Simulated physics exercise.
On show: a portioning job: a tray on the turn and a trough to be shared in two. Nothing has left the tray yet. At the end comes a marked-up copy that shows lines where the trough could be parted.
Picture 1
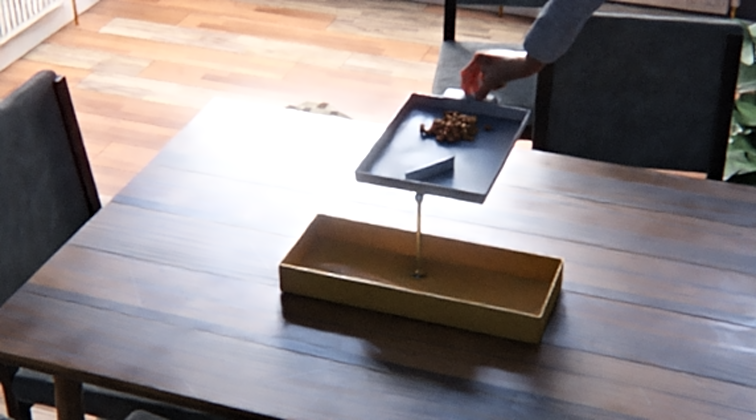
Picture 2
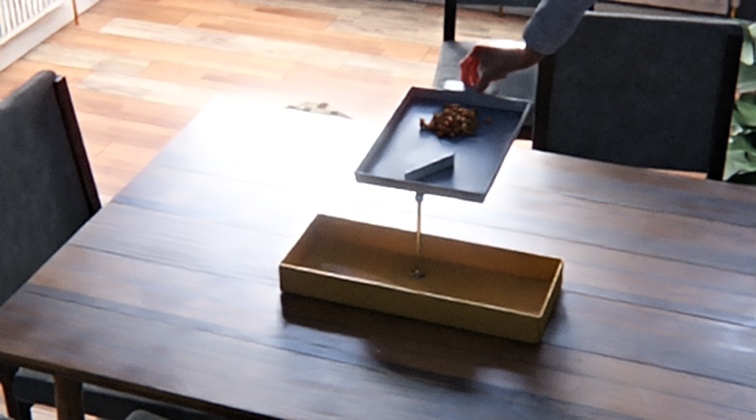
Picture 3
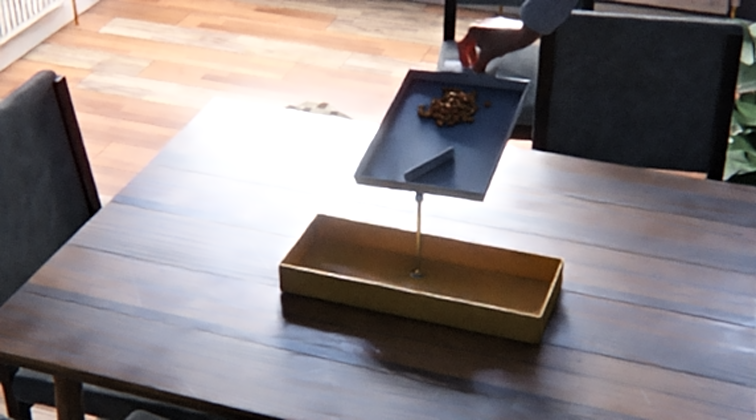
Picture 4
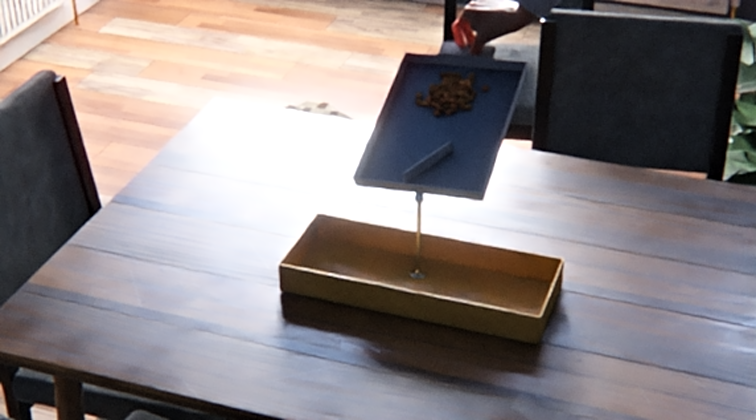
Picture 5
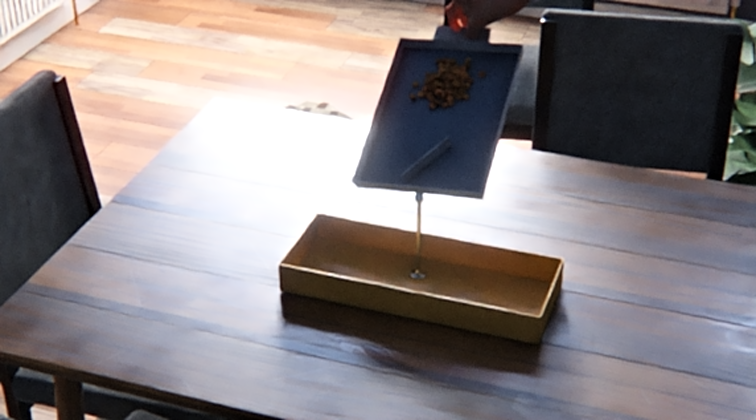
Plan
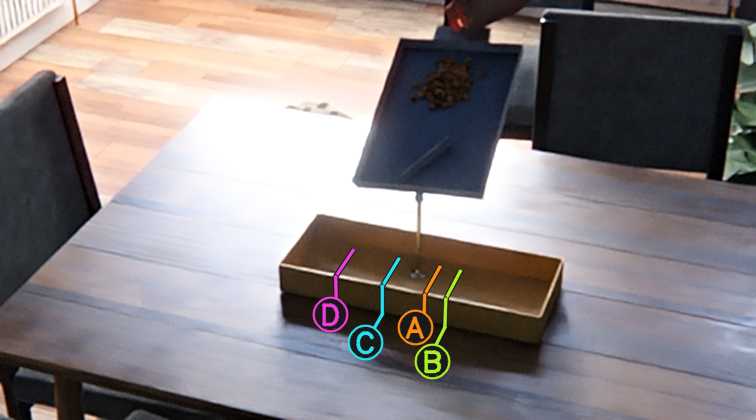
A dark tray holding a small brown heap tilts steadily toward a yellowish trough as a hand raises its far edge.
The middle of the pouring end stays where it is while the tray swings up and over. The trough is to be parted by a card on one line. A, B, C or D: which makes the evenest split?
The answer is line D.
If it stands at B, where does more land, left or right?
The left side.
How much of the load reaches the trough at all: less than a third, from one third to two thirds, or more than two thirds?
More than two thirds.
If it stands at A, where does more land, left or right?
More lands on the left.
On the marked copy, line A crosses the front rim at (425, 293); line B crosses the front rim at (446, 298); line C crosses the front rim at (382, 285); line D crosses the front rim at (336, 275).
With A, of what is caught, the whole lot on the left of the divider, none at all on the right.
With B, of what is caught, the whole lot on the left of the divider, none at all on the right.
With C, of what is caught, the whole lot on the left of the divider, none at all on the right.
With D, of what is caught, close to half on the left of the divider, close to half on the right.
